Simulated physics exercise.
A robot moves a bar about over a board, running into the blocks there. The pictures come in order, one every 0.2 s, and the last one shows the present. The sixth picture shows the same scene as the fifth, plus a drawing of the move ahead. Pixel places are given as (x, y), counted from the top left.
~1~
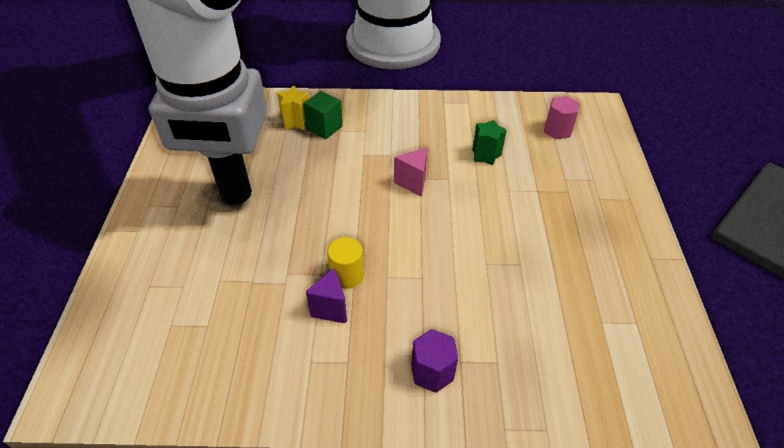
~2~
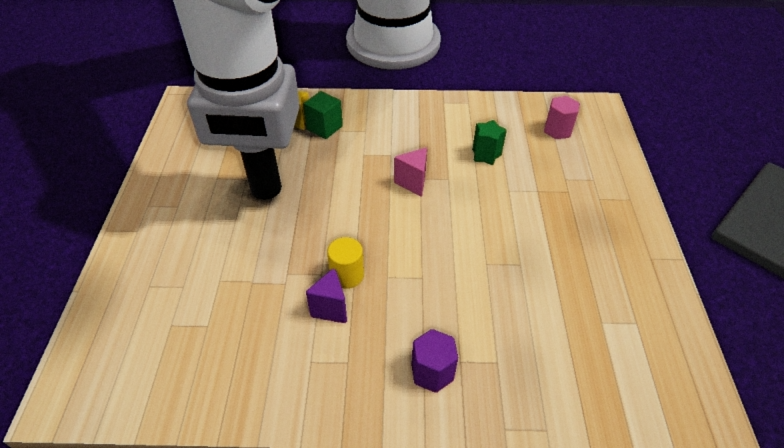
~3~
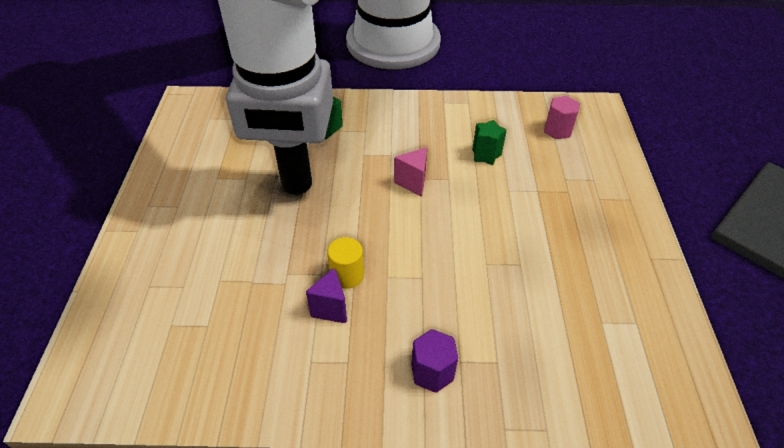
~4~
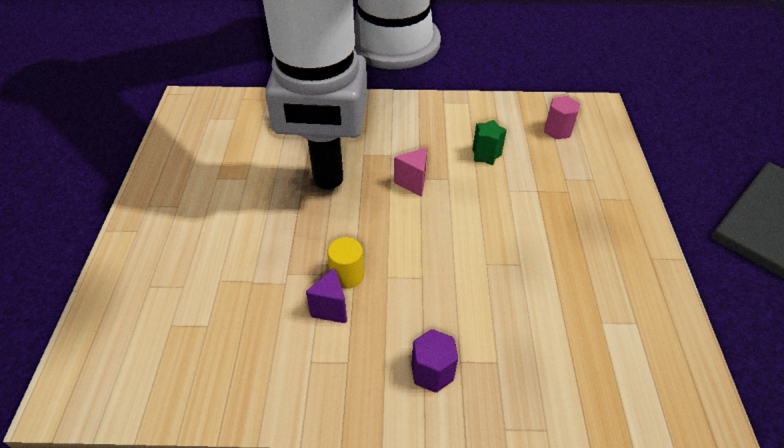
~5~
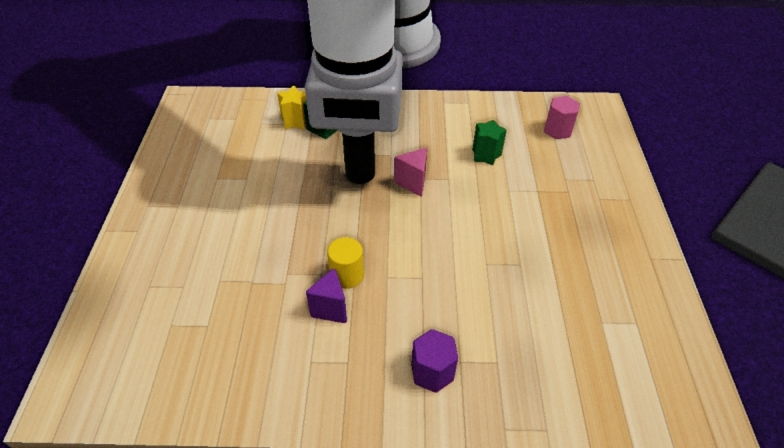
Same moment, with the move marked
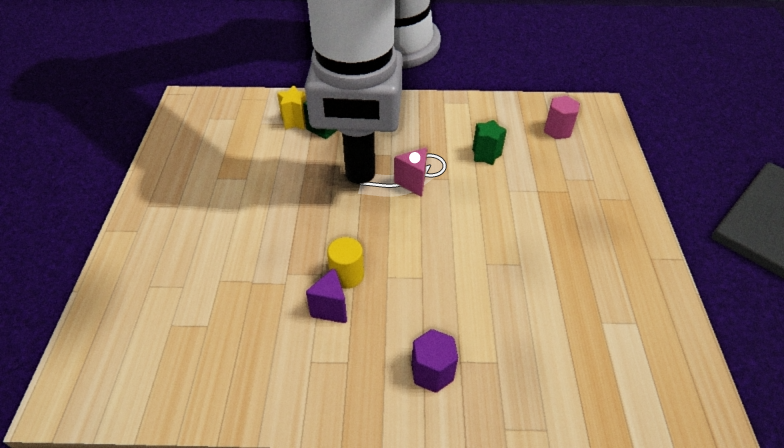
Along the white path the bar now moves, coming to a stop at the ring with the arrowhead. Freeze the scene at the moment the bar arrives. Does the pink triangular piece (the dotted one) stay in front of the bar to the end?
Final answer: No.
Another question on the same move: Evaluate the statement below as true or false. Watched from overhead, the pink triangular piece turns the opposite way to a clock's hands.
False - the claim does not hold.
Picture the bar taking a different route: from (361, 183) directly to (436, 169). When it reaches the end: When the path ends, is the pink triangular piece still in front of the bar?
No.
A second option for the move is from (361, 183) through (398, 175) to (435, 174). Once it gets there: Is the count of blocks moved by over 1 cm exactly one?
Yes, that is how it ends up.
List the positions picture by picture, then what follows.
The first frame shows bar's lower end (236, 194); pink triangular piece (415, 158); green star-shaped block (491, 129).
The second frame shows bar (266, 189); blocks still.
The third frame shows bar (297, 184); blocks still.
The fourth frame shows bar (328, 179); blocks still.
The fifth frame shows bar (360, 174); pink triangular piece (415, 158); green star-shaped block (491, 129).
Drawn move, from (361, 183) through (388, 186) and (412, 179) to (430, 165); the dot is on the pink triangular piece.
The first path, step by step. Halfway along, bar (402, 175); pink triangular piece (437, 159).
At the end, bar (431, 156); pink triangular piece (450, 154), turned 90° clockwise; green star-shaped block still.
